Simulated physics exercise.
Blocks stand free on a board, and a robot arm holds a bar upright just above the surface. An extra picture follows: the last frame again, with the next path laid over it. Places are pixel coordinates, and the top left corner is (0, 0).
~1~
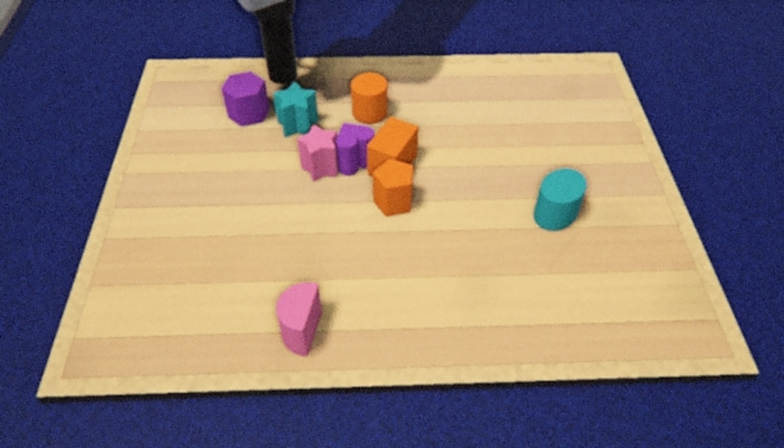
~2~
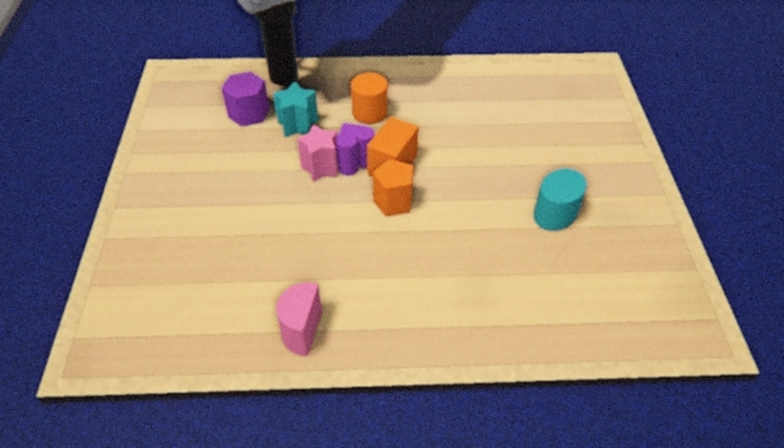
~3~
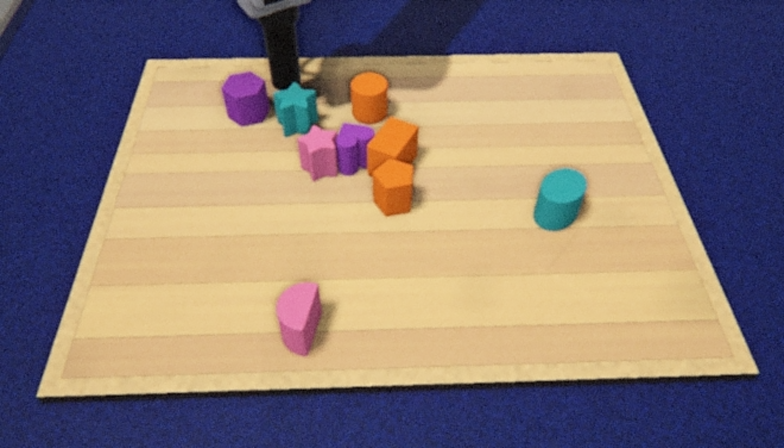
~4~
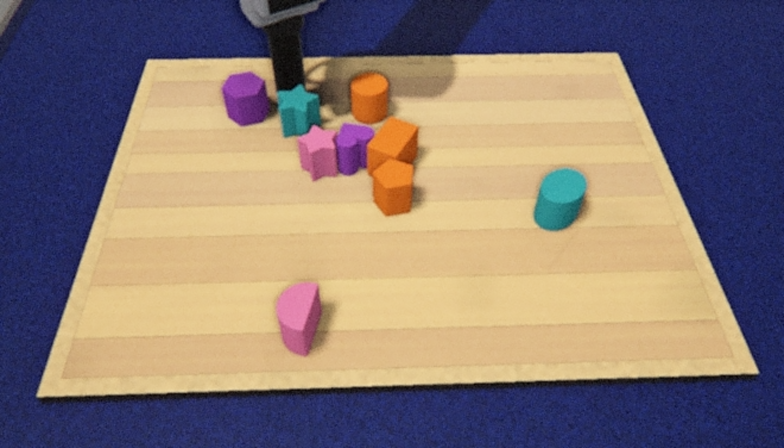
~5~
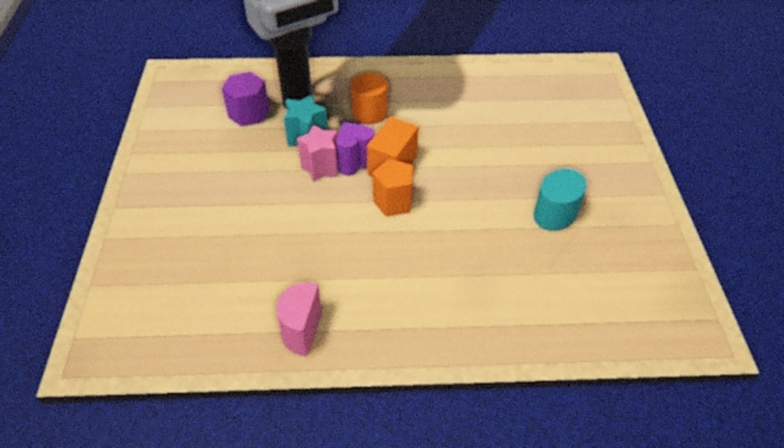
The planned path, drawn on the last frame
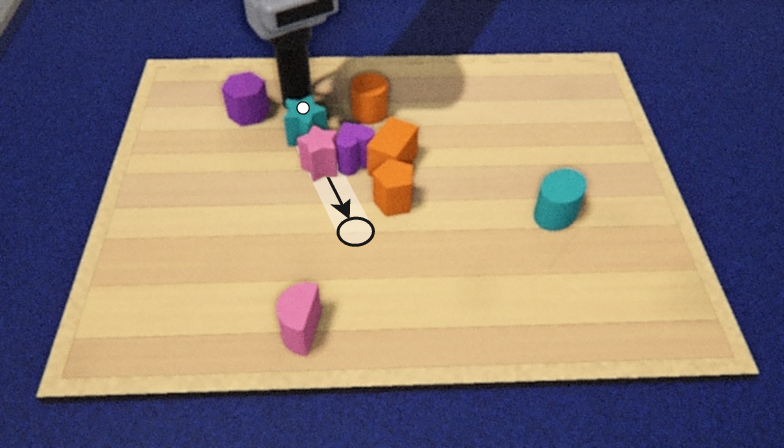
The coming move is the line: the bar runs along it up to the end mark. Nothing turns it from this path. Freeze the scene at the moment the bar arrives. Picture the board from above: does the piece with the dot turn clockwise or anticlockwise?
Clockwise, from overhead.
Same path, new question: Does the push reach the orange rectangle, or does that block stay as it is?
Left in place.
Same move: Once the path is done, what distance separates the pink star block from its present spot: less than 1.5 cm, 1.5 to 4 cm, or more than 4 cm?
Distance: Above 4 cm.
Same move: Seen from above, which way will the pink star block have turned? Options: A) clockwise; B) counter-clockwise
Correct choice: B.
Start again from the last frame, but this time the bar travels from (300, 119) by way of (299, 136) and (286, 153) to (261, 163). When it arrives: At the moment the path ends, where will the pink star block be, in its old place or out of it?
By the last moment, the pink star block will have left its place.
Path on the board, in a line from (300, 119) to (356, 232); the dot is on the turquoise star block.
What follows on the original path. One third of the way, bar at (314, 137); turquoise star block at (303, 145), turned 30° clockwise; pink star block at (327, 163), turned 50° anticlockwise.
Two thirds of the way, bar at (334, 175); turquoise star block at (299, 168), turned 90° clockwise; pink star block at (329, 187), turned 105° anticlockwise; purple heart block at (356, 137), turned 25° anticlockwise.
At the end, bar at (355, 216); turquoise star block at (300, 170), turned 100° clockwise; pink star block at (331, 223), turned 55° anticlockwise; purple heart block at (356, 137), turned 25° anticlockwise; orange rectangle in place; orange pentagon in place.
